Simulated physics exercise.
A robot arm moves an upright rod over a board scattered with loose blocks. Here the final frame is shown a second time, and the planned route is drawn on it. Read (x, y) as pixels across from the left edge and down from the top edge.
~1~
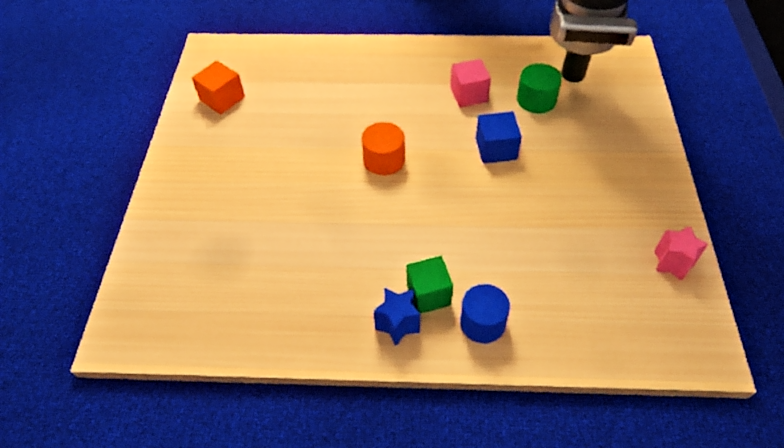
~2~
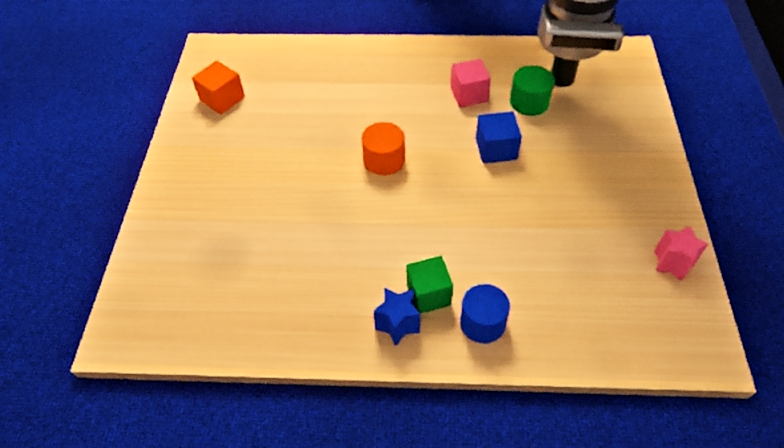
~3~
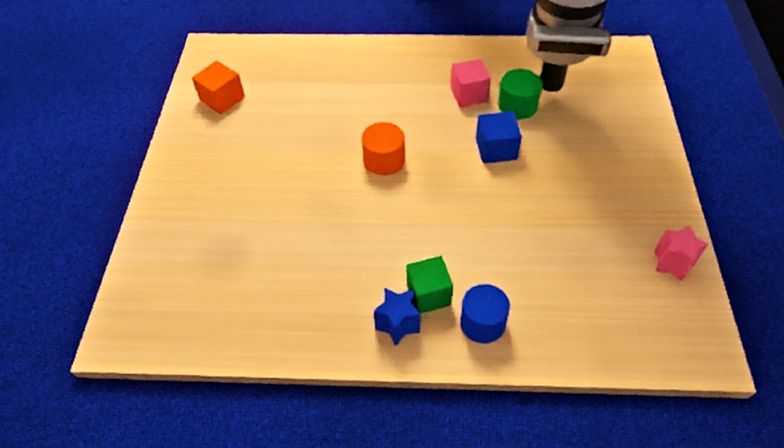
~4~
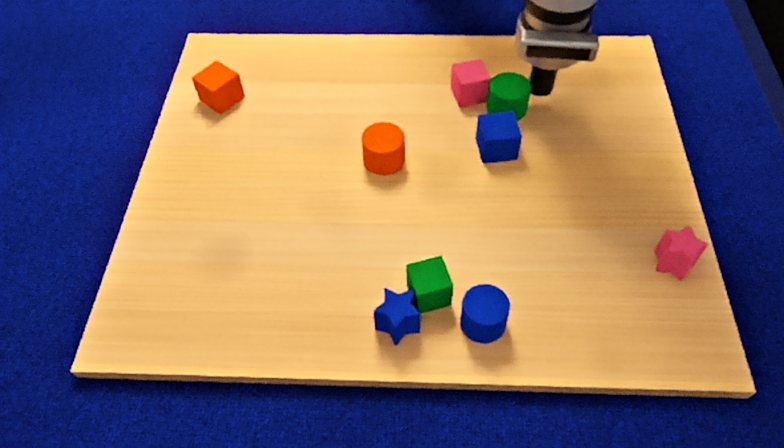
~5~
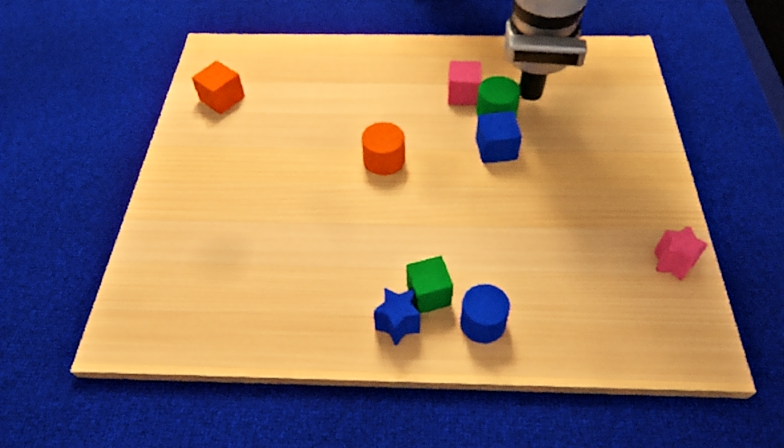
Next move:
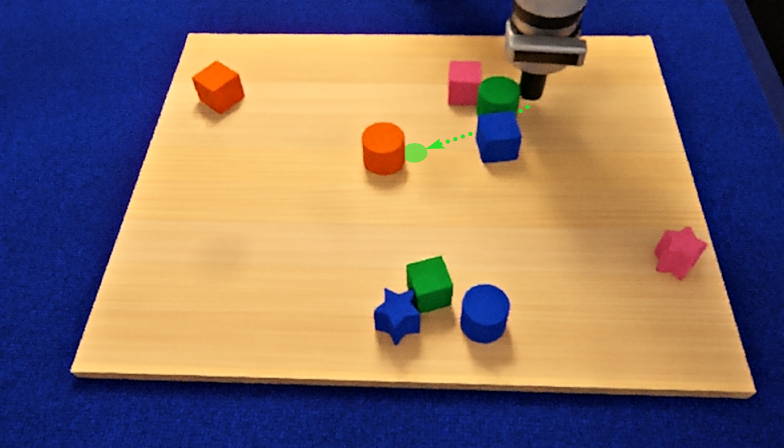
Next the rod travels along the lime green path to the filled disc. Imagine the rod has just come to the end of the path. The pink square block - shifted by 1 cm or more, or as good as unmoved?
That block is shifted.
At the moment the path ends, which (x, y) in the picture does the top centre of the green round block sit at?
Just about (424, 100).
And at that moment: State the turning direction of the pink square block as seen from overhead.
From above, the pink square block will be seen to turn clockwise.
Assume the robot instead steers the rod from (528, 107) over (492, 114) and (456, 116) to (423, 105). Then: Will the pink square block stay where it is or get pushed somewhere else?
The block in question is displaced by the end.
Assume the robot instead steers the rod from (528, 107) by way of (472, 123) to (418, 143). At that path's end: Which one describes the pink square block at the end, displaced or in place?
Gets moved.
The drawn path runs from (528, 107) through (475, 132) to (415, 153).
The first path, step by step. One third of the way, rod at (495, 112); pink square block at (454, 70), turned 50° clockwise; green round block at (462, 99).
Two thirds of the way, rod at (455, 126); pink square block at (453, 70), turned 55° clockwise; blue square block at (498, 129), turned 15° anticlockwise; green round block at (430, 100).
At the end, rod at (415, 140); orange round block not moved; pink square block at (453, 70), turned 55° clockwise; blue square block at (498, 129), turned 15° anticlockwise; green round block at (424, 100).
